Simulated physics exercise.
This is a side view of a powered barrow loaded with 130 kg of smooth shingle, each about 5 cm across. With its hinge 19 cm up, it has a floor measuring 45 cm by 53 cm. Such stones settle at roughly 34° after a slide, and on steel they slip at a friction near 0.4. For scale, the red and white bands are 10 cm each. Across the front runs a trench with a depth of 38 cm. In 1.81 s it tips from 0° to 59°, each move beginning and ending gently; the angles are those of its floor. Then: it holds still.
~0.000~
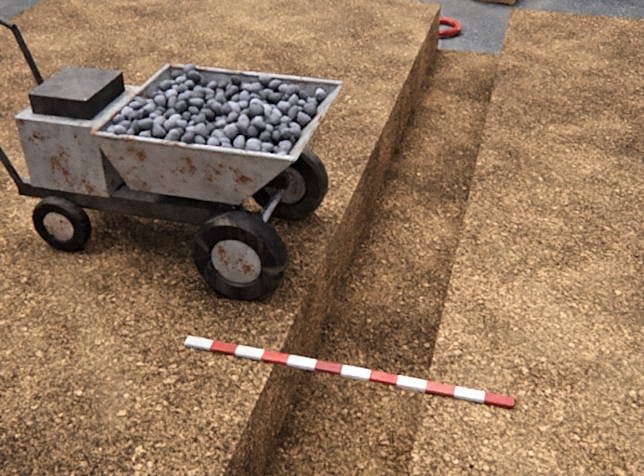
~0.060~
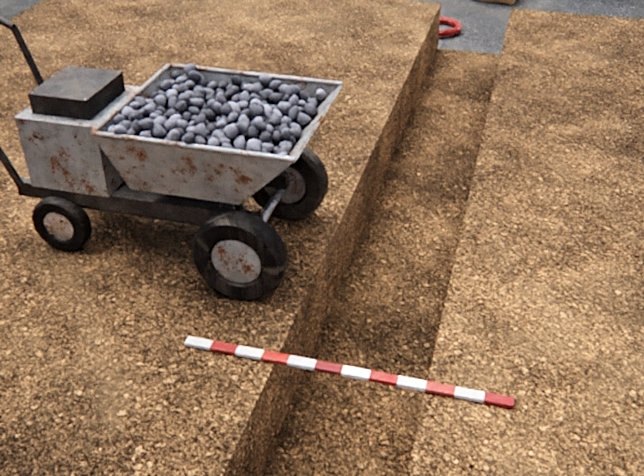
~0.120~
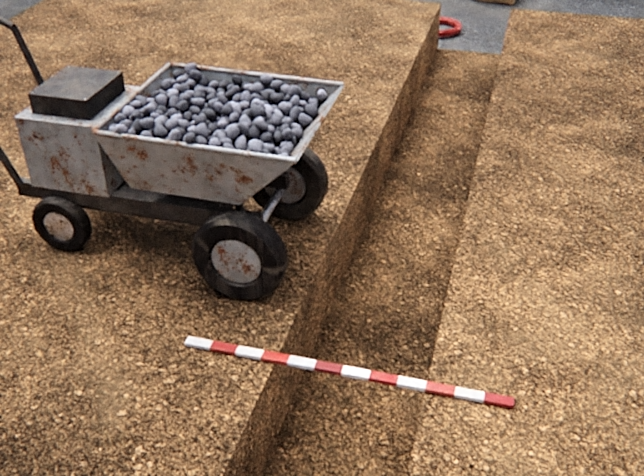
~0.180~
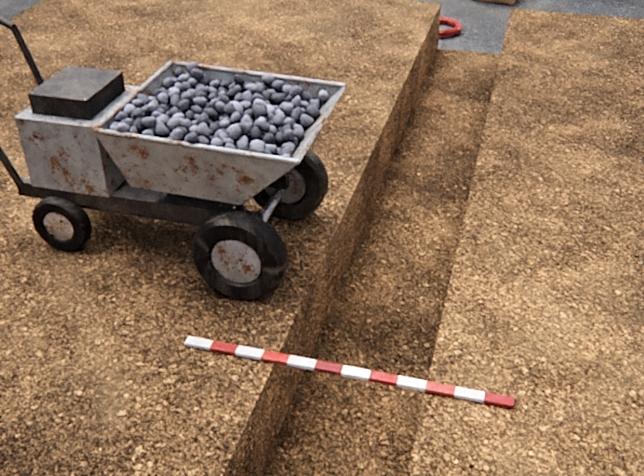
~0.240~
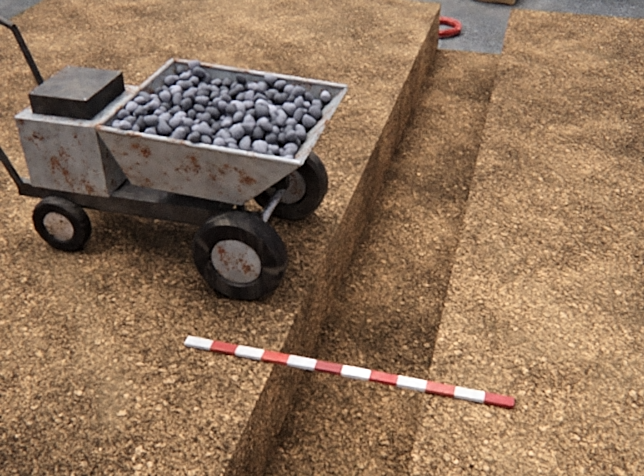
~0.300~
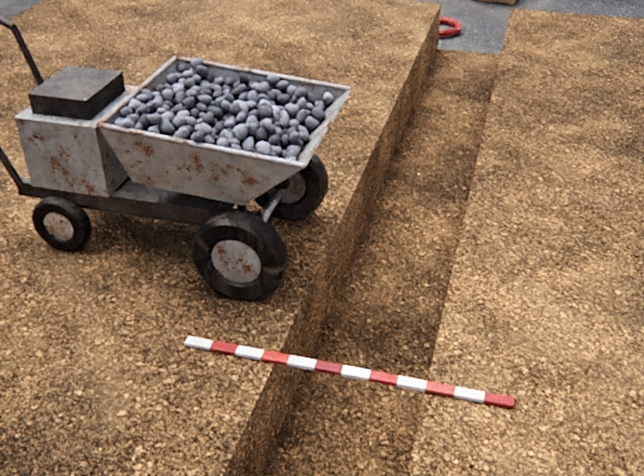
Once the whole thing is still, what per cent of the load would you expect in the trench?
I would expect about 86 per cent.
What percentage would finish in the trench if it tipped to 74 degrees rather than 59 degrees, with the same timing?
Roughly 90 per cent would end in the trench.
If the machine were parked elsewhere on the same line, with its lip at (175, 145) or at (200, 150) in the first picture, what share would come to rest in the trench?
About 85 per cent from the first spot, about 100 from the second.
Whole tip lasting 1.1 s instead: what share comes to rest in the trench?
Expected share: Around 80%.
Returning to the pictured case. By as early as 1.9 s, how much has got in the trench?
By that point it's something like 40 in a hundred.
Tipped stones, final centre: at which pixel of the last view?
The stones end up centred near (415, 331).
After 1.4 s the floor is at 50°; 99 % in the tray, 1 % in the trench; the foremost stones are at (392, 221).
After 1.9 s the floor is at 59°; 56 % in the tray, 38 % in the trench, 6 % past the trench; the foremost stones are at (497, 296).
After 2.3 s the floor is at 59°; 30 % in the tray, 56 % in the trench, 14 % past the trench; the foremost stones are at (572, 297).
After 4.2 s the floor is at 59°; 0 % in the tray, 86 % in the trench, 14 % past the trench; the foremost stones are at (604, 291).
